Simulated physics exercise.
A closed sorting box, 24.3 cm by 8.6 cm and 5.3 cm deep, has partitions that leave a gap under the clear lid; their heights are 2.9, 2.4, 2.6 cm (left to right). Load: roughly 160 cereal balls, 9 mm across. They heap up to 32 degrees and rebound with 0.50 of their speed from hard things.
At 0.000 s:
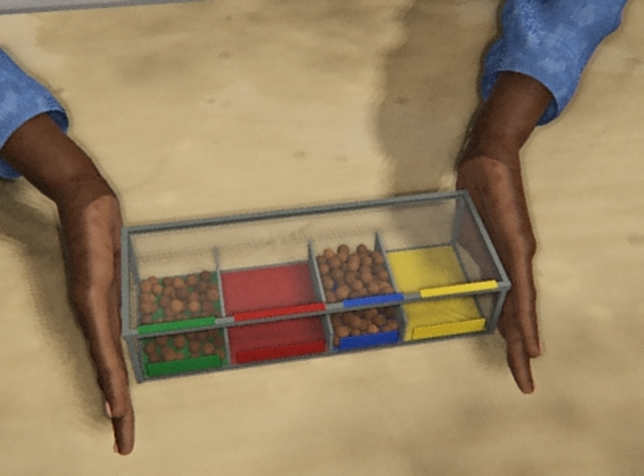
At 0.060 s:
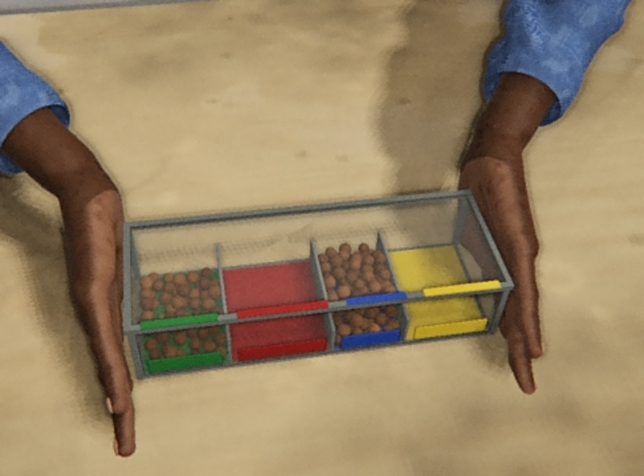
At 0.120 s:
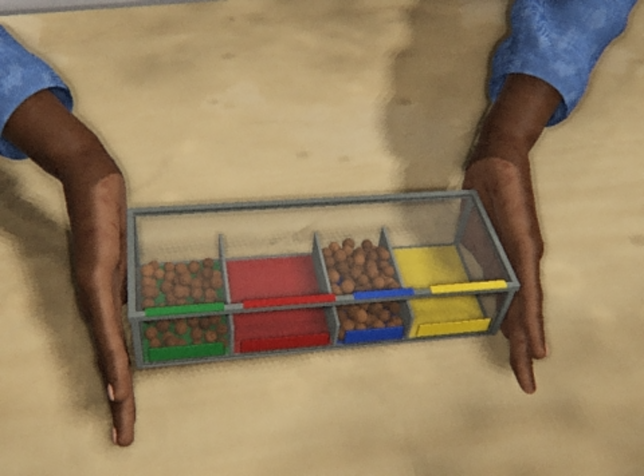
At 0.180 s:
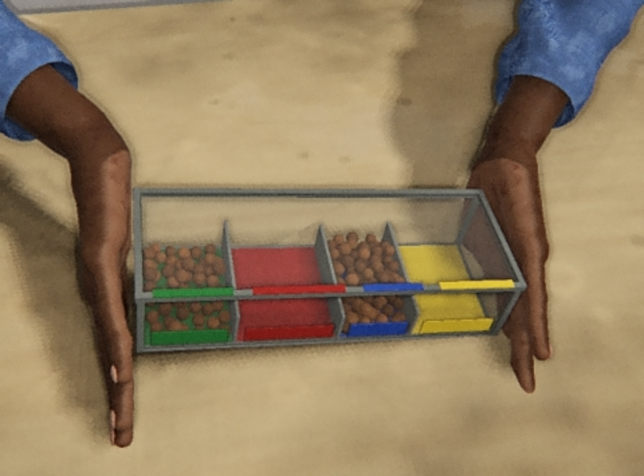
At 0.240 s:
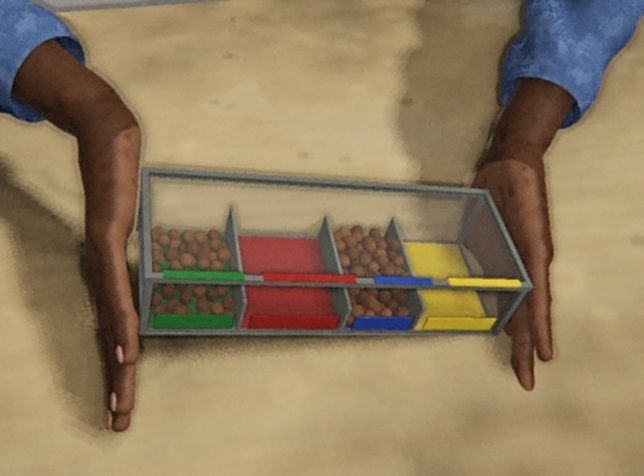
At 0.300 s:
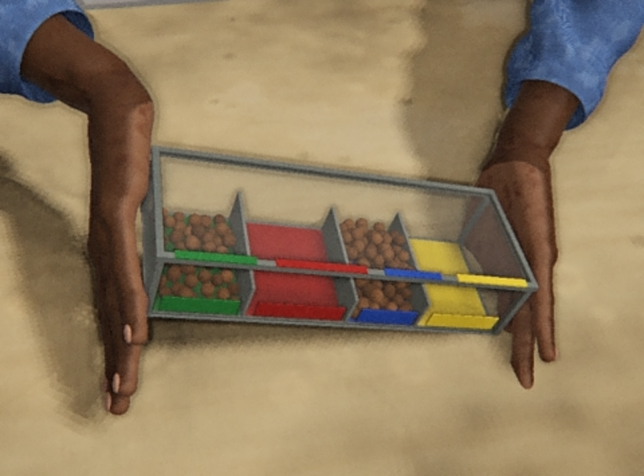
On a pale tabletop, two hands held a clear box with four coloured sections, brown balls in the green and blue ones, and raised its left end so it tilted down to the right.
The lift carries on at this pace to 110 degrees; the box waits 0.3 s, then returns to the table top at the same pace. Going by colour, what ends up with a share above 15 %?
Red: Below, blue: Below, green: Below, yellow: Above.
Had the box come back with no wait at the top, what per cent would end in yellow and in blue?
Then: Yellow 100; blue 0.
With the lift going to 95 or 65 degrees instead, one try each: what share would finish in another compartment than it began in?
Some 70 and 10 per cent.
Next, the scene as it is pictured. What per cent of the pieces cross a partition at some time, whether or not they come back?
About 100 per cent.
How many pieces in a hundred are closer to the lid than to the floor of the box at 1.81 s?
Some 90 per cent.
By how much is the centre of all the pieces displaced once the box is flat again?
Some 11.0 cm.
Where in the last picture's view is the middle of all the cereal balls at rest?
Near (449, 283).
After 1.81 s, tilt 110 degrees; red 10 %, blue 5 %, green 5 %, yellow 80 %.
After 2.82 s, tilt 55 degrees; yellow 100 %.
After 3.80 s, tilt 0 degrees; yellow 100 %.
At rest (4.4 s), red 0 %, blue 0 %, green 0 %, yellow 100 %.
